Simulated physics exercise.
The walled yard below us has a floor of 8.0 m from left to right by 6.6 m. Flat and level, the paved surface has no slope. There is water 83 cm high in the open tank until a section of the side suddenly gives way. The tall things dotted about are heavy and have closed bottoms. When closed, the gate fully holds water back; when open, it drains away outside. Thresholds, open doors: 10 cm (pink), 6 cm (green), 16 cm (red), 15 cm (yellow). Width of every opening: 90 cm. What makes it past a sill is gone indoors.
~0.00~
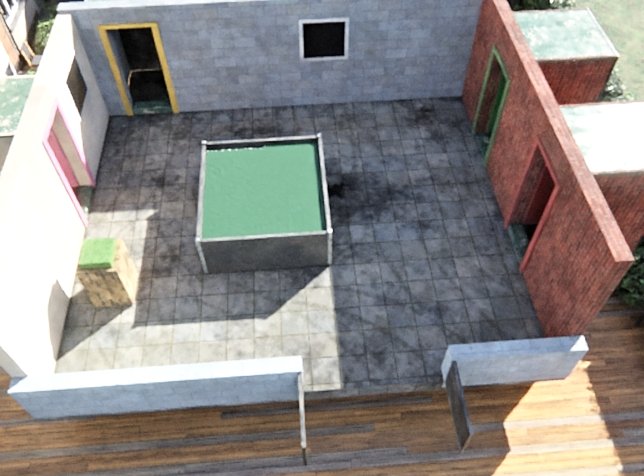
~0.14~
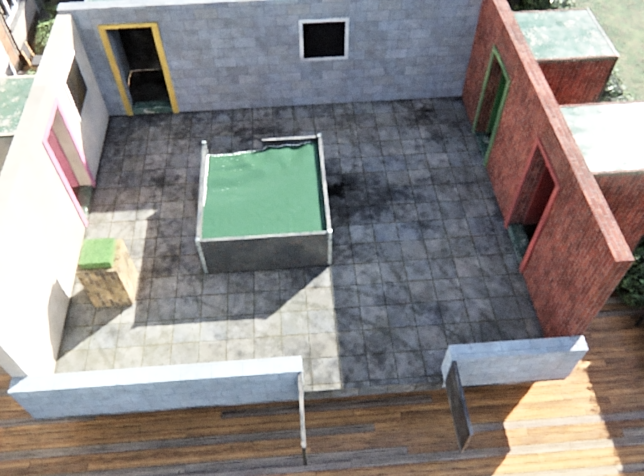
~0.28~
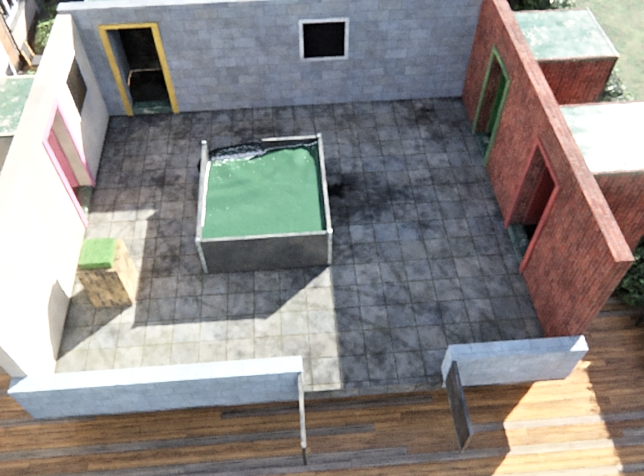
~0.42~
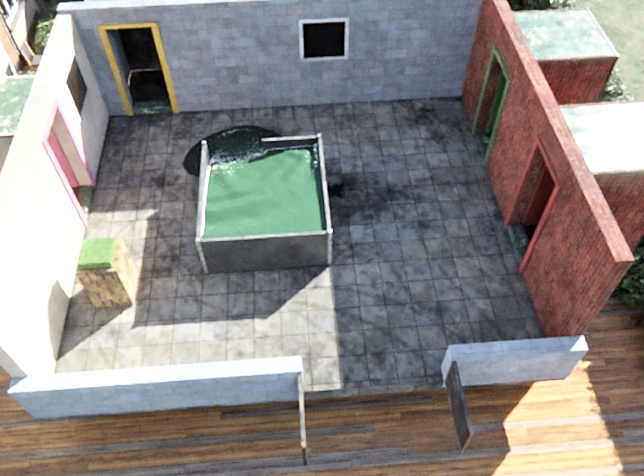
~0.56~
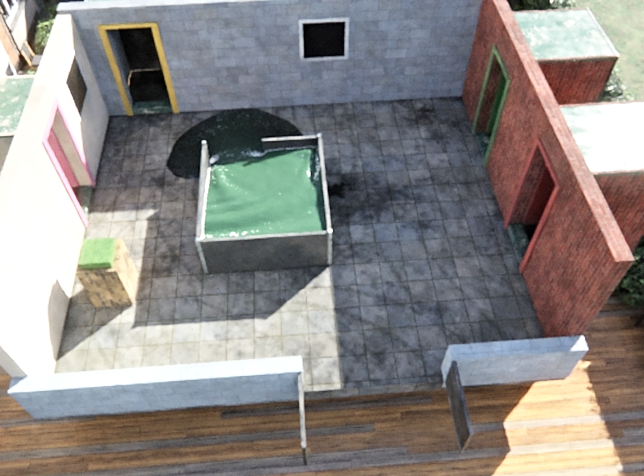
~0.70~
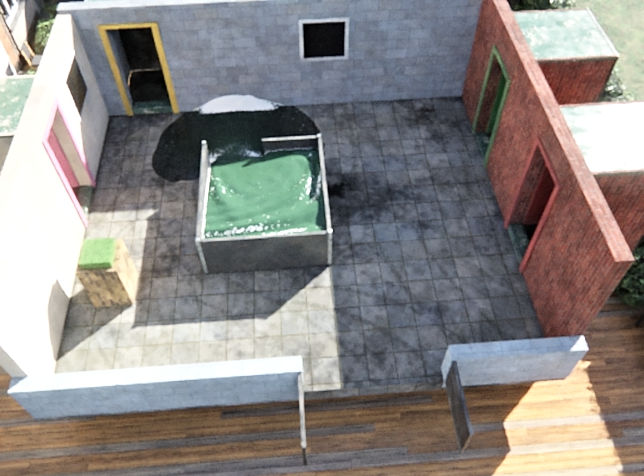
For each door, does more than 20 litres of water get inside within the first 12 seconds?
One by one: Pink door: Under the set amount; green door: Past the set amount; red door: Under the set amount; yellow door: Past the set amount.
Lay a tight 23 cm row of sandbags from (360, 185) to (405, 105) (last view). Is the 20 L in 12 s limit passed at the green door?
Against that limit the green door lands on the low side.
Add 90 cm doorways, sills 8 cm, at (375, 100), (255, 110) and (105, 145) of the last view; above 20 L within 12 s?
Well, the first is on the low side, the second is on the high side, and the third is on the high side.
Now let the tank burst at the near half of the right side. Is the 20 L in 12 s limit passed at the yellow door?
Against that limit: Yellow short of it.
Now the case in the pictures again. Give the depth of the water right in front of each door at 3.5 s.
Measured in centimetres, the pink door gives 10, the green door 16, the red door 0 and the yellow door 22.
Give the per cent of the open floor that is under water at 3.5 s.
Covered: Roughly 50 %.
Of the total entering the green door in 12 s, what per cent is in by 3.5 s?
Some 15 in a hundred.
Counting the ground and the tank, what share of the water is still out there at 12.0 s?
Close to 88 in a hundred remains.
After 1.4 s water covers 15 % of the floor and is deepest (50 cm) near (231, 112); pink door not reached, green door not reached, red door not reached, yellow door 23 cm at the sill, 0 L in.
After 2.2 s water covers 25 % of the floor and is deepest (50 cm) near (109, 119); pink door 3 cm at the sill, 0 L in, green door not reached, red door not reached, yellow door 23 cm at the sill, 22 L in.
After 3.5 s water covers 50 % of the floor and is deepest (34 cm) near (109, 119); pink door 10 cm at the sill, 0 L in, green door 16 cm at the sill, 17 L in, red door not reached, yellow door 22 cm at the sill, 63 L in.
After 7.0 s water covers 90 % of the floor and is deepest (18 cm) near (115, 129); pink door 8 cm at the sill, 1 L in, green door 11 cm at the sill, 102 L in, red door 5 cm at the sill, 0 L in, yellow door 17 cm at the sill, 128 L in.
After 12.0 s water covers 100 % of the floor and is deepest (12 cm) near (49, 396); pink door 5 cm at the sill, 1 L in, green door 6 cm at the sill, 124 L in, red door 10 cm at the sill, 0 L in, yellow door 9 cm at the sill, 130 L in.
